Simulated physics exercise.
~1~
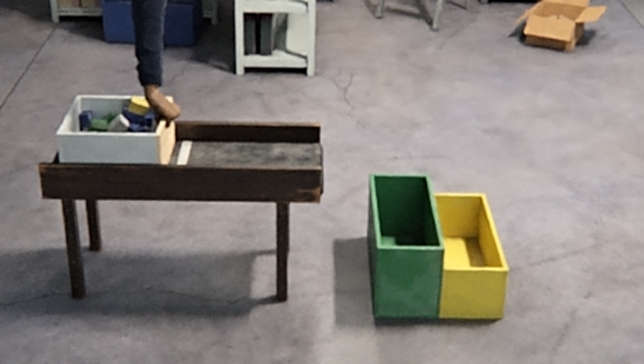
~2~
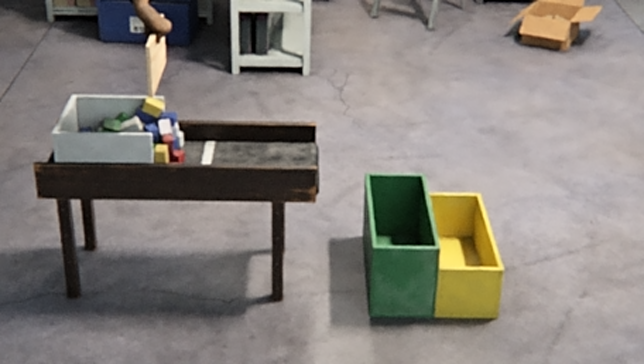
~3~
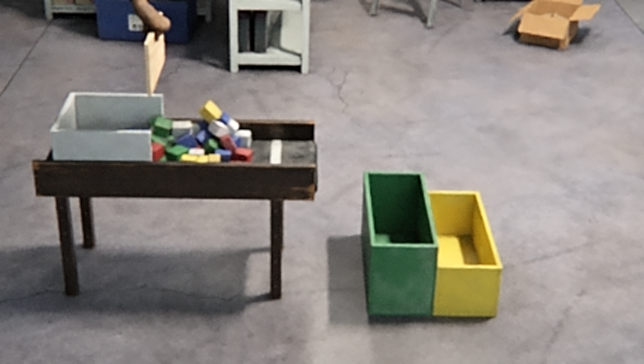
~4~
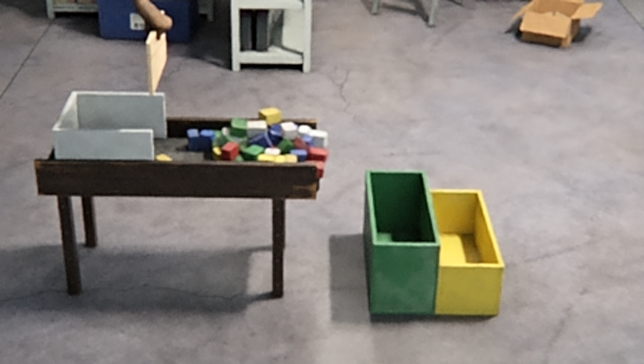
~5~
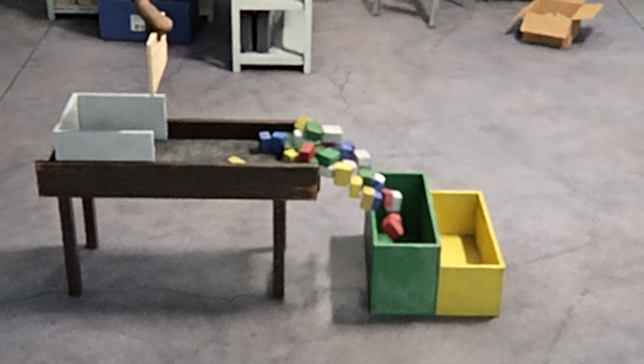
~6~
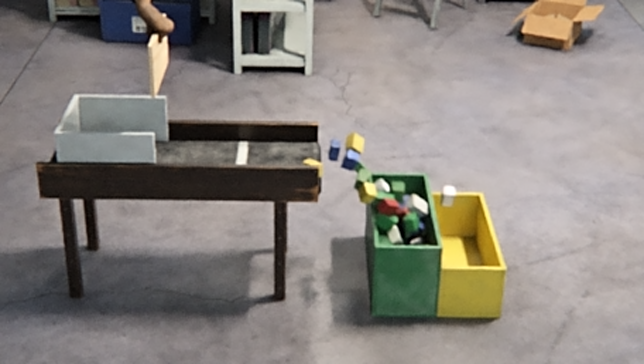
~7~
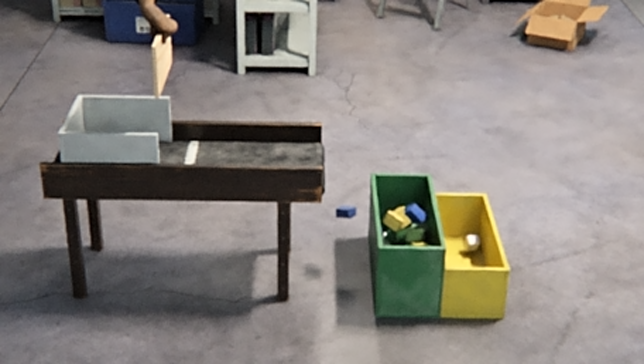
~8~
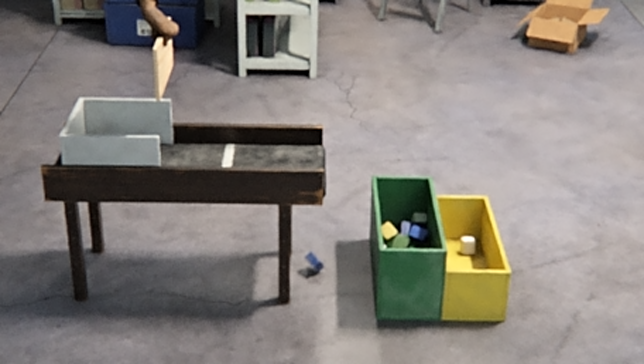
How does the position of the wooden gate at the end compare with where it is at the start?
At the start the gate is down at the right end of the white pen, closing it off. By the end it is held upright well above that spot, leaving the pen open.
